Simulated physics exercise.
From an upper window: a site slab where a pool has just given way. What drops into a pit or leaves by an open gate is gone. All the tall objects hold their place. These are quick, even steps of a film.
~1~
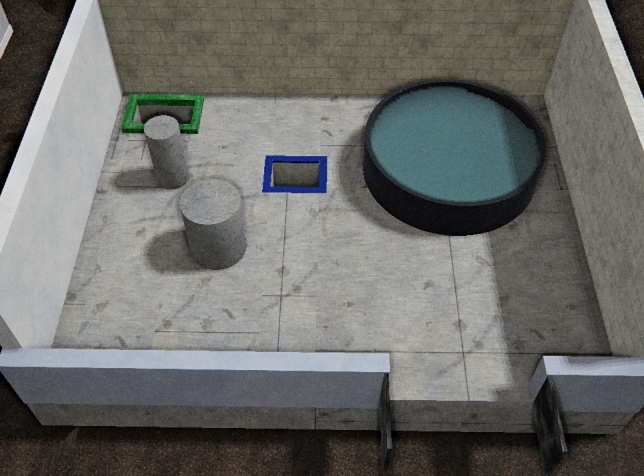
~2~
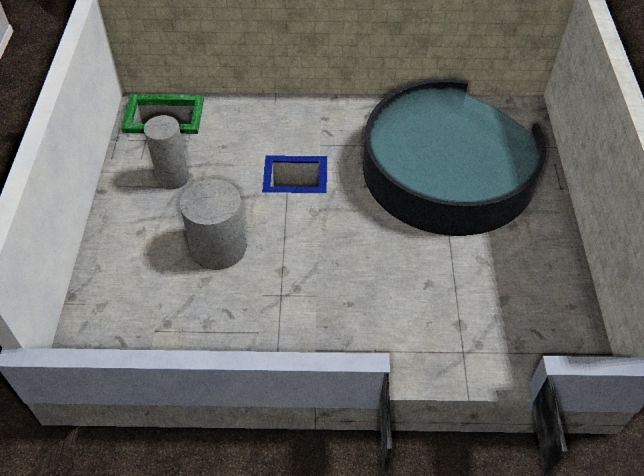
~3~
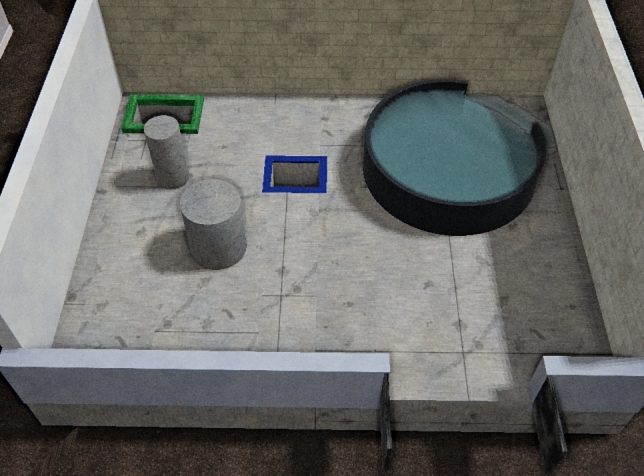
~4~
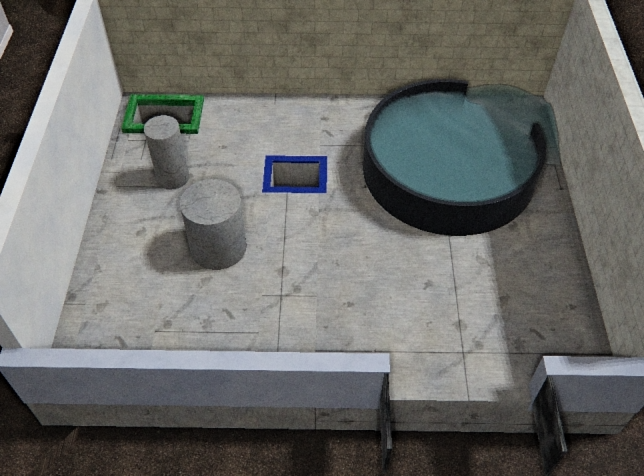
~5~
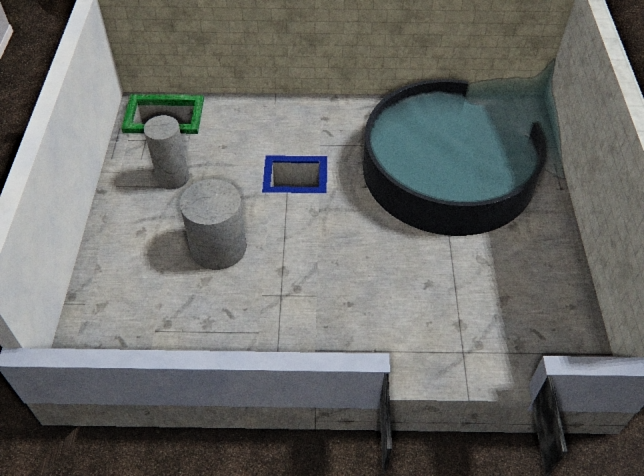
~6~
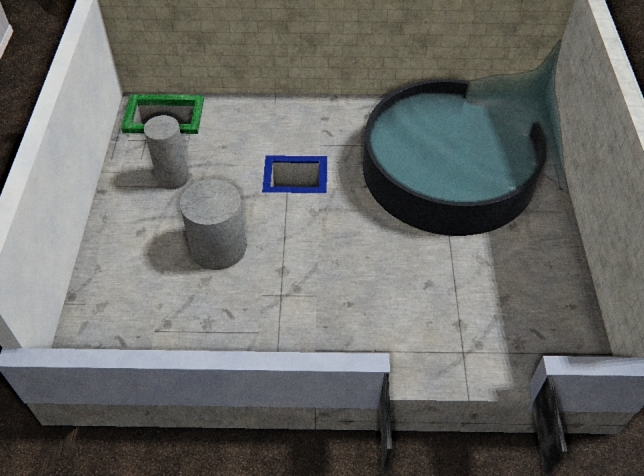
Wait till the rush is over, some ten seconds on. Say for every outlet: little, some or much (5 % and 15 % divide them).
One by one: The gate takes between 5 and 15 %; the blue pit takes under 5 %; the green pit takes under 5 %.
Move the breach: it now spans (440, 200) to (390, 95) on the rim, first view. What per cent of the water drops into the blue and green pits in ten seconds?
Parts in a hundred: Blue 30, green 8.
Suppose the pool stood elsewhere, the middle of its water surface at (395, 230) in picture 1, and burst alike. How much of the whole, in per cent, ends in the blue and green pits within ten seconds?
Roughly, in per cent: Blue 8, green 4.
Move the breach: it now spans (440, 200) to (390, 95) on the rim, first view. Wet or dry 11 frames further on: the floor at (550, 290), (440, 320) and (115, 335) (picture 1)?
As listed: Free of water, no water, covered.
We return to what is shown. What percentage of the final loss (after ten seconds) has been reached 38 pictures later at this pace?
Near 55 in a hundred.
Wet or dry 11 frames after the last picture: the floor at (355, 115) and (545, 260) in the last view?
In turn: Flooded, under water.
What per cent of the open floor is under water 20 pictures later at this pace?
About 45 per cent.
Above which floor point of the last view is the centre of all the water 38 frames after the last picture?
Roughly at (428, 176).
A moment on, water covers 10 % of the floor; the gate 0 %, the blue pit 0 %, the green pit 0 %.
Next, water covers 20 % of the floor; the gate 0 %, the blue pit 0 %, the green pit 0 %.
Then, water covers 45 % of the floor; the gate 1 %, the blue pit 0 %, the green pit 1 %.
Later, water covers 70 % of the floor; the gate 5 %, the blue pit 1 %, the green pit 2 %.
In the end, water covers 90 % of the floor; the gate 10 %, the blue pit 2 %, the green pit 2 %.
